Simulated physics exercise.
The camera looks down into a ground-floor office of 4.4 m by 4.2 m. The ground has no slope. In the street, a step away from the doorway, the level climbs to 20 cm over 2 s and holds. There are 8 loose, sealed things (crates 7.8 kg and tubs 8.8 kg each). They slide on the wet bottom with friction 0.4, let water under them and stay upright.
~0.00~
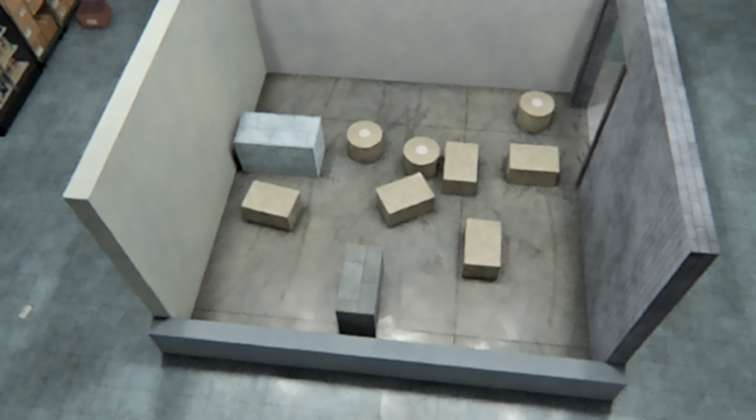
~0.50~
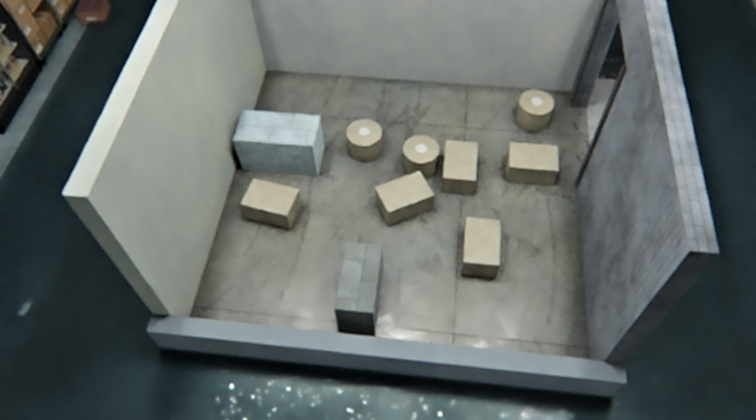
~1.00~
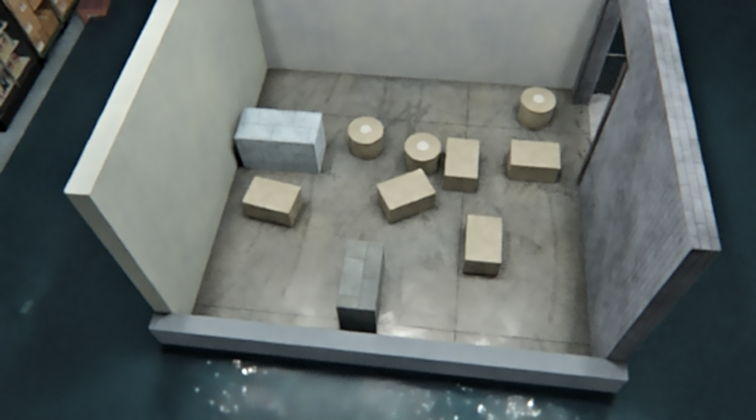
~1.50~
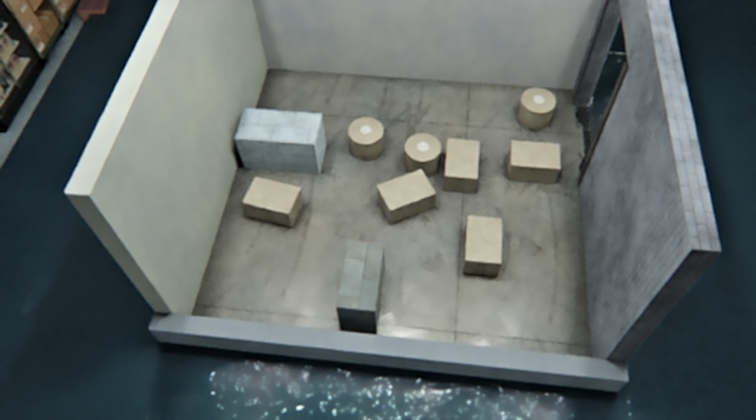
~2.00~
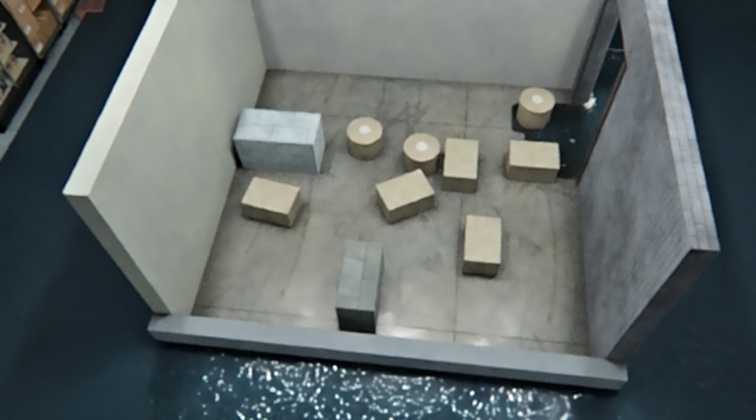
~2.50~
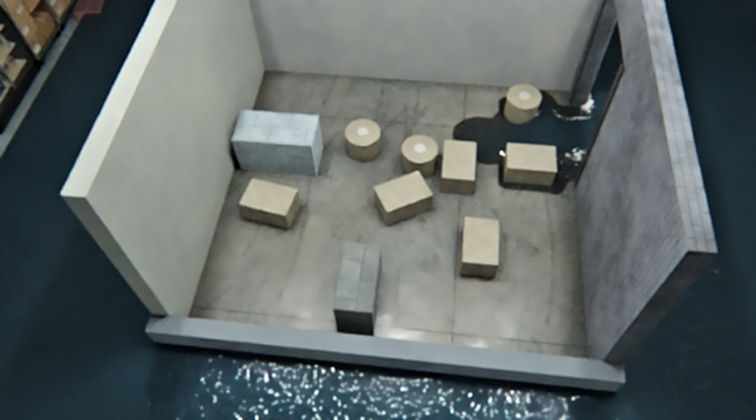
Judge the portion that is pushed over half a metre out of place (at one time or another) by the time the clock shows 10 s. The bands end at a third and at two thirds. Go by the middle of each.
That comes to two thirds or above.
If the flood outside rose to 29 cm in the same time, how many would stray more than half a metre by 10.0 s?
In that case 7 of them.
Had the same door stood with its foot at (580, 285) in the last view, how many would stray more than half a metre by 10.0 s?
Then 6.
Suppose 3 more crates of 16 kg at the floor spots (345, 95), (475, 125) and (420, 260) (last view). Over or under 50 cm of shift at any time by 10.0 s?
In that order: Past it, past it, short of it.
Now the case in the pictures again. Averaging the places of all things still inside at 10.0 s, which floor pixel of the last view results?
Around (323, 253).
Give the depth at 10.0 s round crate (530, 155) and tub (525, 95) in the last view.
Roughly 2 and 15 cm.
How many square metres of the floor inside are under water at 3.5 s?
About 6.0 m2.
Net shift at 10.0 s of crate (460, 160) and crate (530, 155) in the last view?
In turn: 250 cm, 80 cm.
After 3.5 s 2 of 8 are over 50 cm from their spots; 0 afloat.
After 4.5 s 5 of 8 are over 50 cm from their spots; 2 afloat.
After 7.0 s 5 of 8 are over 50 cm from their spots; 3 afloat.
After 10.0 s 7 of 8 are over 50 cm from their spots, and 7 have been at some point; 6 afloat.
